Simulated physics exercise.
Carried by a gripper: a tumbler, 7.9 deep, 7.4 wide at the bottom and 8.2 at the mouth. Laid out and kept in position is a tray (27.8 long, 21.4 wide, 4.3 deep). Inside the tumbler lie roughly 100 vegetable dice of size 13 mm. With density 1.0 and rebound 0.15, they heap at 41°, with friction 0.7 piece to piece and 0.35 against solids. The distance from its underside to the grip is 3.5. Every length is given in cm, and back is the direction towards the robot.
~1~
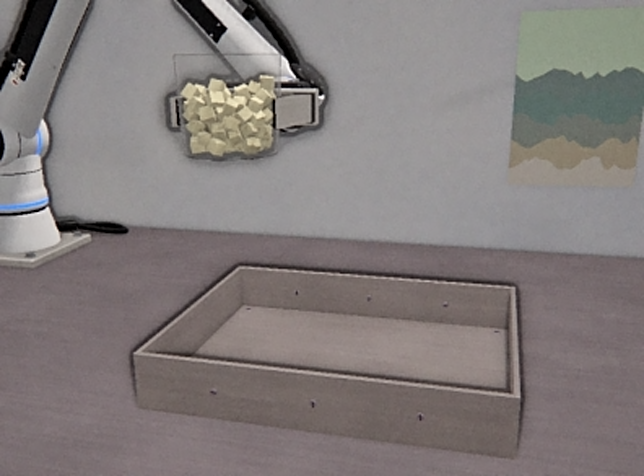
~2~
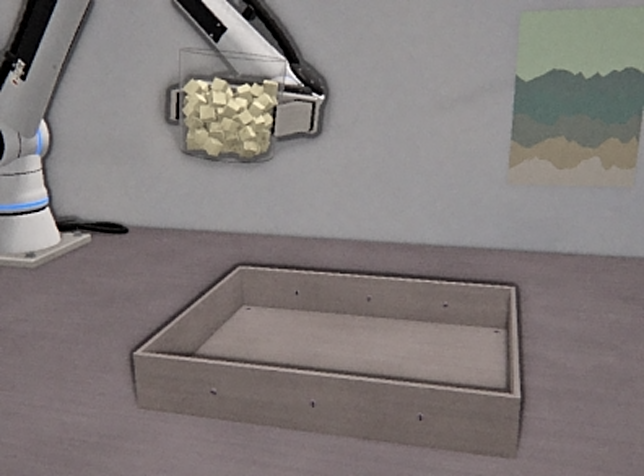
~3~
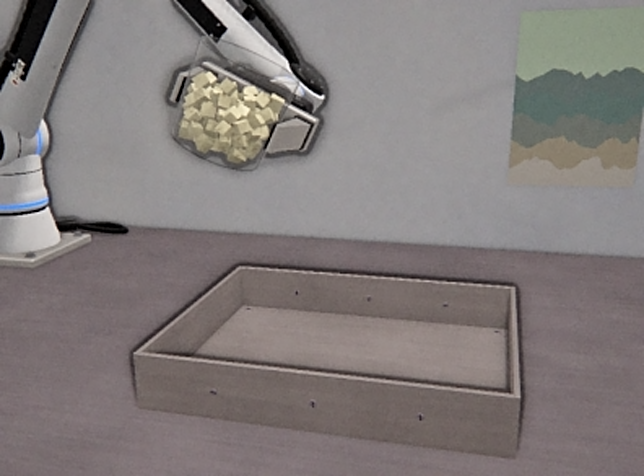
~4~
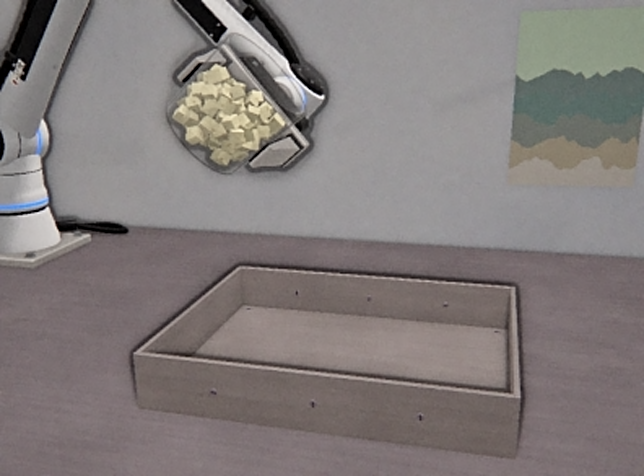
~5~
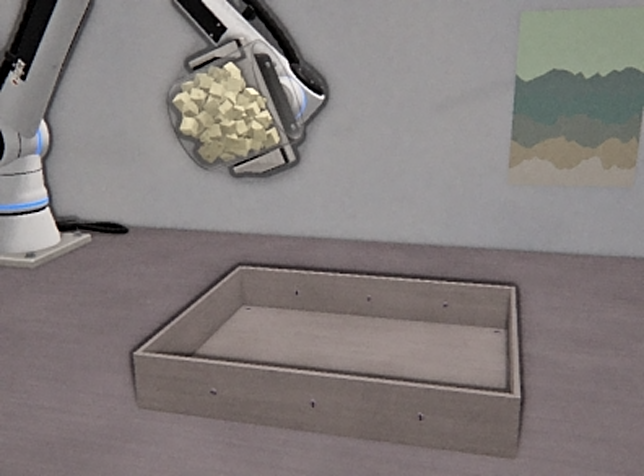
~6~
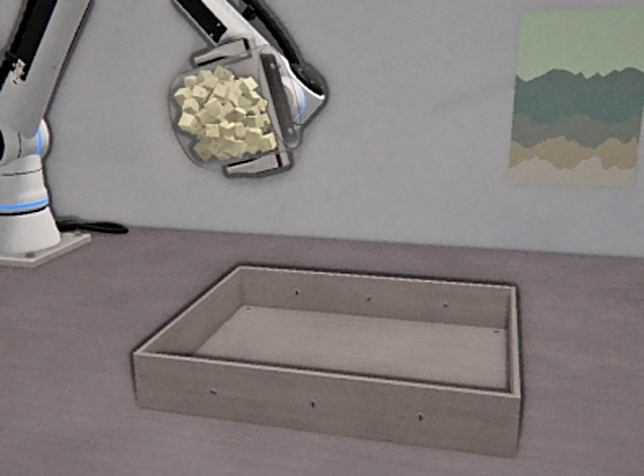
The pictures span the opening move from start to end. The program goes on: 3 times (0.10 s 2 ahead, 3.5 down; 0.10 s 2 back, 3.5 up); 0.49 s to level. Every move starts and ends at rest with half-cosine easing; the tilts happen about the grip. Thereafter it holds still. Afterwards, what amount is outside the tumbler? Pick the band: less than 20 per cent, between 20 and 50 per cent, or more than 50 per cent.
The share is less than 20 per cent.
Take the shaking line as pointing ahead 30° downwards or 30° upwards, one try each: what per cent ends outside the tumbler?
You'd get some 35 per cent with the first setting and some 85 per cent with the second.
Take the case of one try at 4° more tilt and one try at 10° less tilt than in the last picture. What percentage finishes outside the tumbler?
15 and 5 %.
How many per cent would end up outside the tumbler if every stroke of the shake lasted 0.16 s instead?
That gives about 0 percent.
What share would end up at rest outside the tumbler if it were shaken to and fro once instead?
It would then be around 5 per cent.
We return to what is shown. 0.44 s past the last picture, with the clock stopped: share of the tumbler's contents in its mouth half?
40 %.
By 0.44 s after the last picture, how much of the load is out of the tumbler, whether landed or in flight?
By then near 5 % is out.
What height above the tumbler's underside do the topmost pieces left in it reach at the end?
I'd put it at close to 7.0 centimetres.
Then, 0.44 s later, tilted 75° forward, highest piece 23 above the table; 93 in the tumbler, 3 in the tray, 1 in flight or on a rim.
Then, 0.87 s later, tilted 31° forward, highest piece 24 above the table; 90 in the tumbler, 7 in the tray.
Then, 1.29 s later, level, highest piece 26 above the table; 90 in the tumbler, 7 in the tray.
Then, 2.34 s later, level, highest piece 26 above the table; 90 in the tumbler, 7 in the tray.
At rest, 90 in the tumbler, 7 in the tray. That is 7 % outside the tumbler.
